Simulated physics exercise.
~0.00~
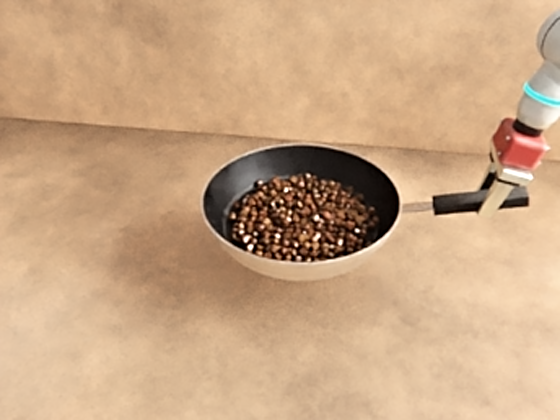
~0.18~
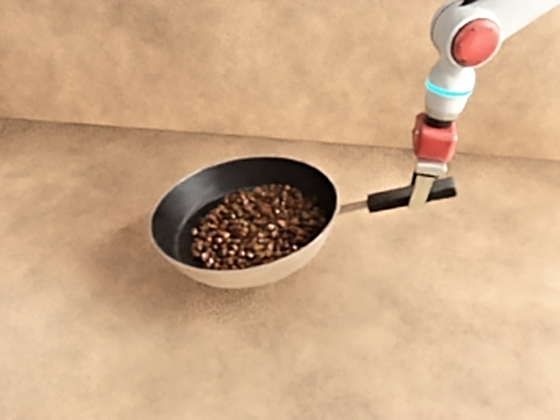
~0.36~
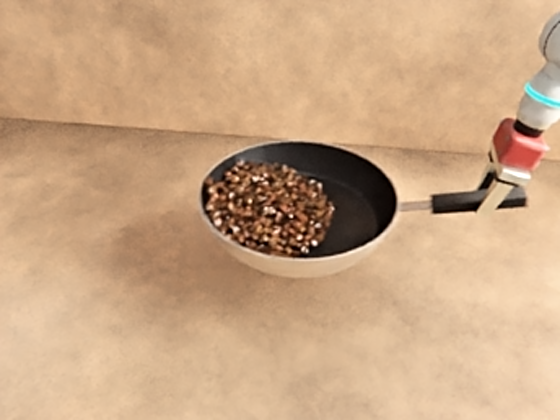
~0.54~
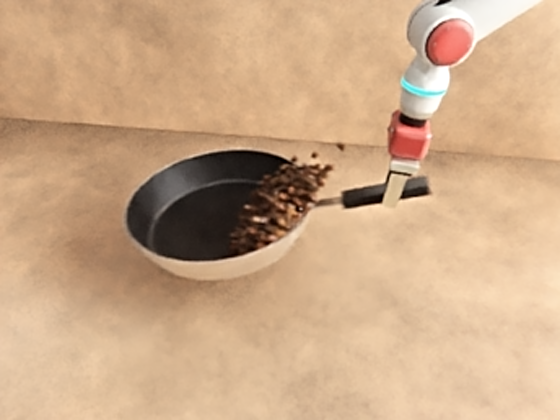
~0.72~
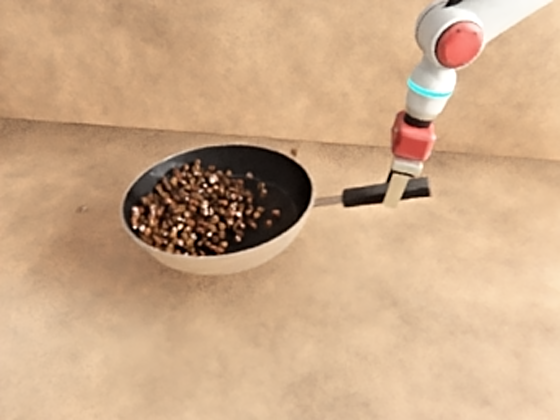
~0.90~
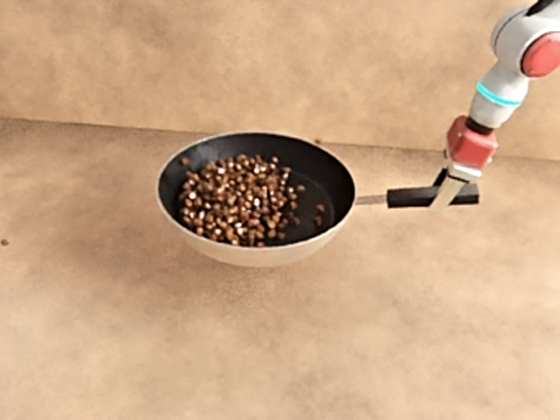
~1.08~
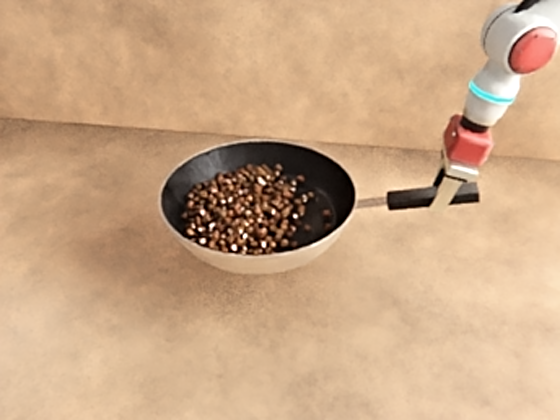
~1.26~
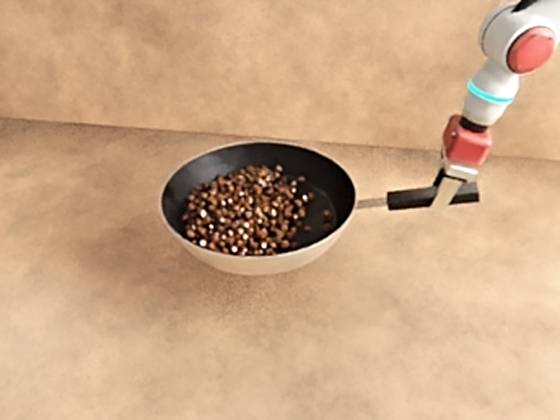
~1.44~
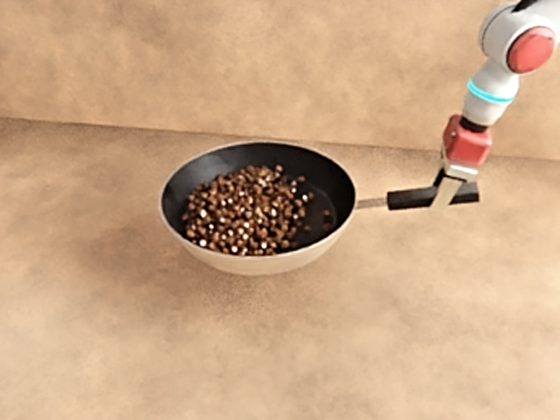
Robot arm shaking a frying pan of brown pellets left and right, tossing a few out, then holding it still, mostly full.
